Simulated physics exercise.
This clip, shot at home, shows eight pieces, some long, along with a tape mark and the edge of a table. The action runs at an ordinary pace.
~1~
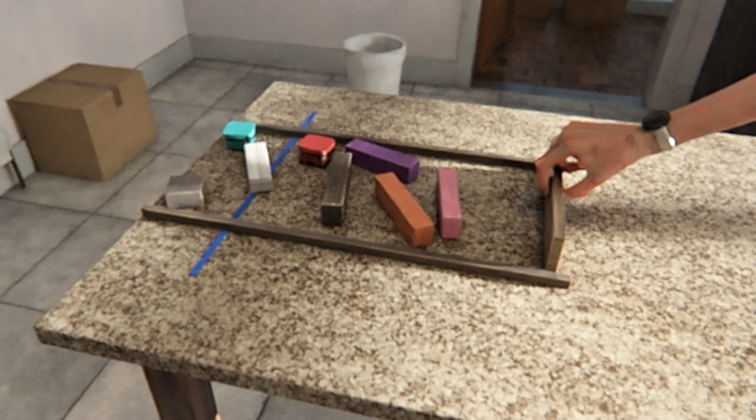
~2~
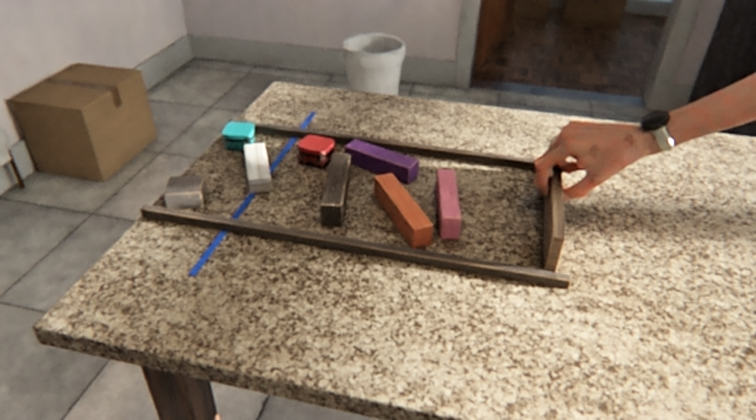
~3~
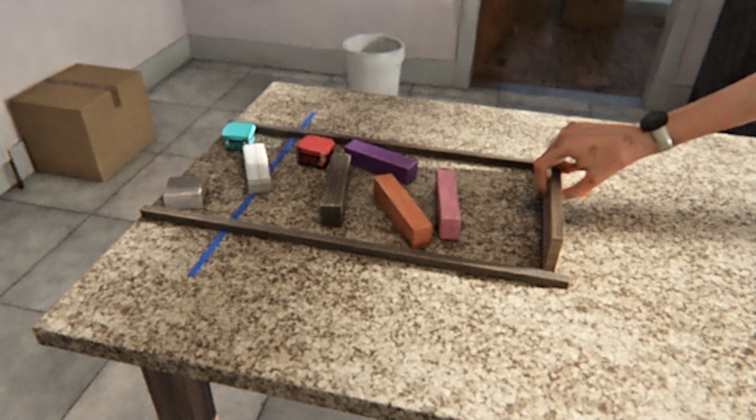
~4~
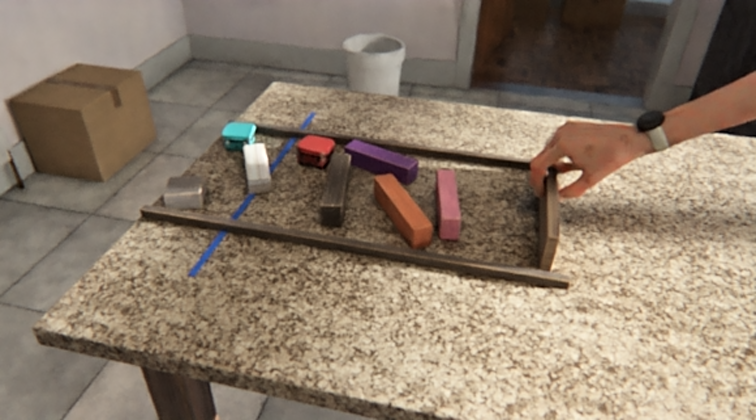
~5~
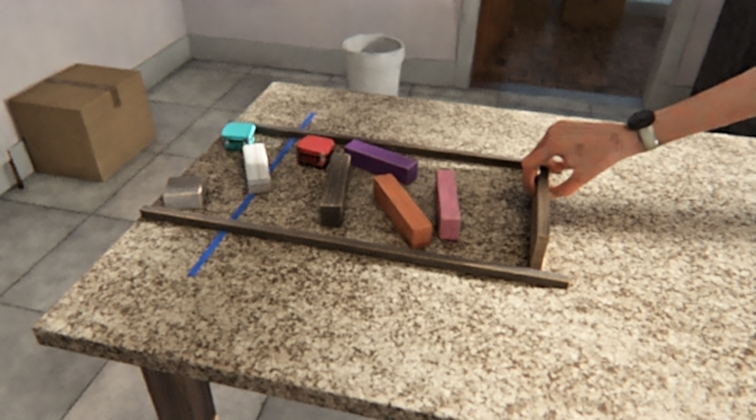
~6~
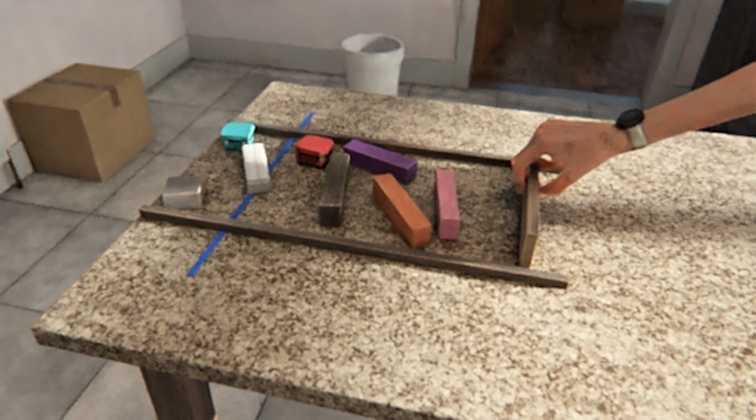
A hand slides a wooden board slightly left between two rails toward scattered colored blocks.
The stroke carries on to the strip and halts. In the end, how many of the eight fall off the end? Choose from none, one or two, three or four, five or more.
Final count: One or two.
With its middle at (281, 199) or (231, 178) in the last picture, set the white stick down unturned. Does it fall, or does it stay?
In that order: Stays aboard, then stays aboard.
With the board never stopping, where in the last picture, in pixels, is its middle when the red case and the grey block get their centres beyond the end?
Red case over the end: About (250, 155). Grey block over the end: About (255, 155).
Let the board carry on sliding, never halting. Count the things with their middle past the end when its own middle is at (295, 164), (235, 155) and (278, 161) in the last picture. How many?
0, 4 and 0.
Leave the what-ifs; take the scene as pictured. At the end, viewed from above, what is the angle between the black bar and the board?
I'd put it at about 0°.
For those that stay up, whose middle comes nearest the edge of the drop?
White stick.
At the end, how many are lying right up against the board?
Contact count: 1.
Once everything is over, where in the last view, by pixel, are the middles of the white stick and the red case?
The white stick at (190, 160), the red case at (220, 144).
Early on, none off yet; grey block at rest near (185, 192); turquoise case at rest near (238, 138); white stick at rest near (256, 168).
A while later, none off yet; grey block at rest near (185, 192); turquoise case moving near (234, 137); white stick travelled a little near (223, 164).
Finally, the number that fall off is one or two; lost, turquoise case.
